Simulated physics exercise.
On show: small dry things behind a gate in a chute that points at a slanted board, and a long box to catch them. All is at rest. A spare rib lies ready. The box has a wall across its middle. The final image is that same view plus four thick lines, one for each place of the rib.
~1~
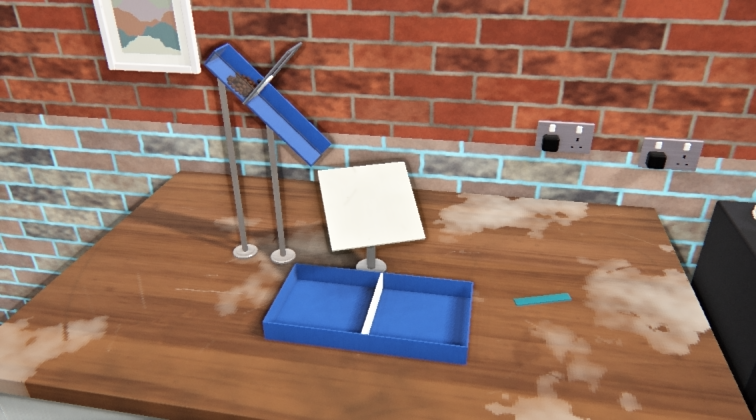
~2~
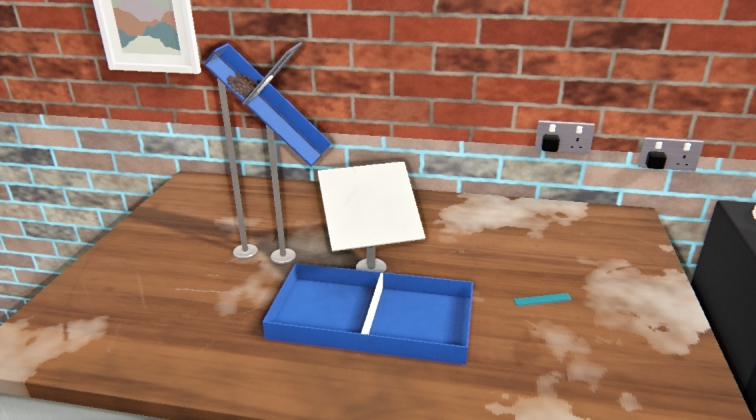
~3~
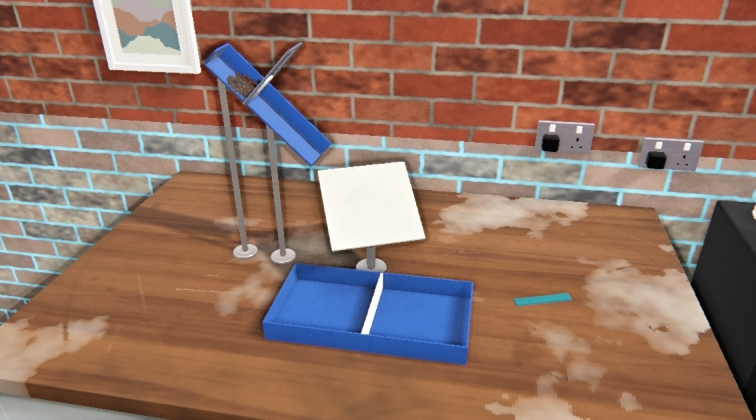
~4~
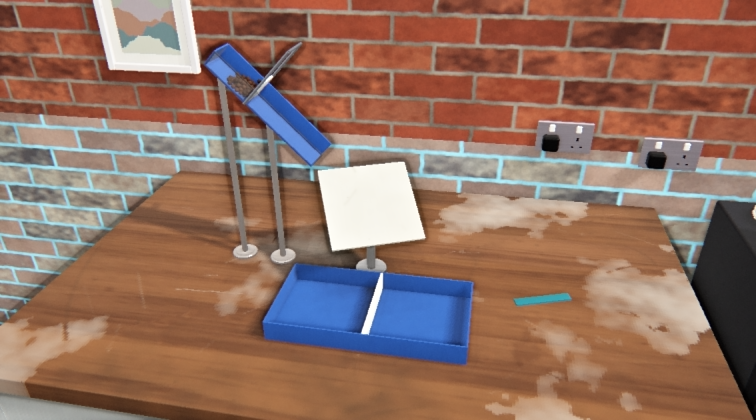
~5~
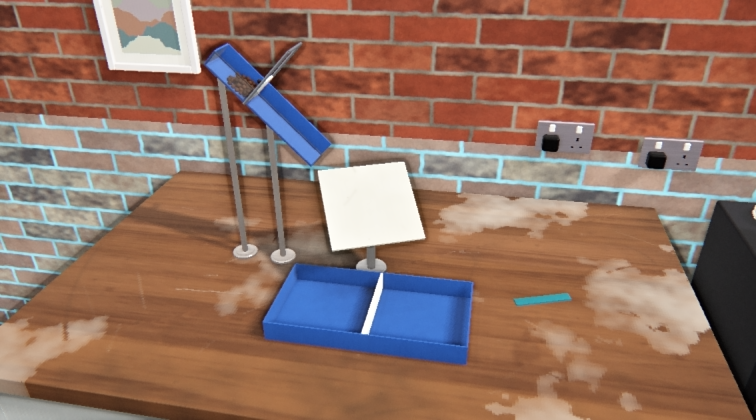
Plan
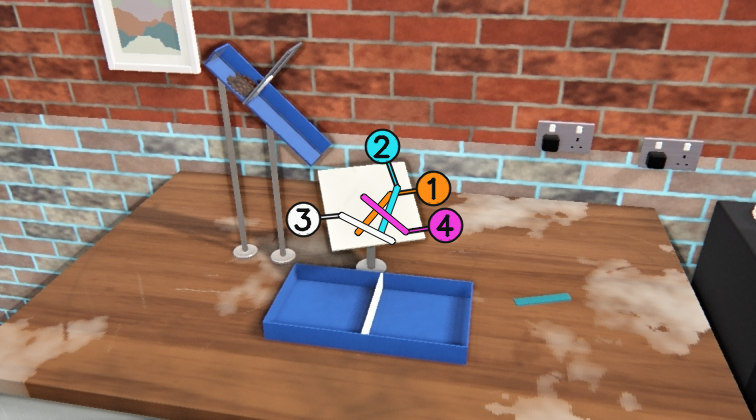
A tilted blue chute on two thin stands held a small dark heap behind a gate, above a slanted white board and a divided blue box on a stained wooden table; nothing moved.
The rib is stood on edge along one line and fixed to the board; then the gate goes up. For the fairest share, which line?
The best line is 2.
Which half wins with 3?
The right half.
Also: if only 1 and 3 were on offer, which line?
Line 1.
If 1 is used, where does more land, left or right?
The left half.
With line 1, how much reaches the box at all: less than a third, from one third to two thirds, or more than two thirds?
More than two thirds.
On the marked copy, line 1 from (390, 194) to (358, 232); line 2 from (397, 187) to (380, 232); line 3 from (341, 215) to (392, 241); line 4 from (363, 197) to (406, 231).
With 1, of what is caught, most in the left half, a small part in the right.
With 2, of what is caught, about half in the left half, about half in the right.
With 3, of what is caught, none in the left half, all in the right.
With 4, of what is caught, a small part in the left half, nearly all in the right.
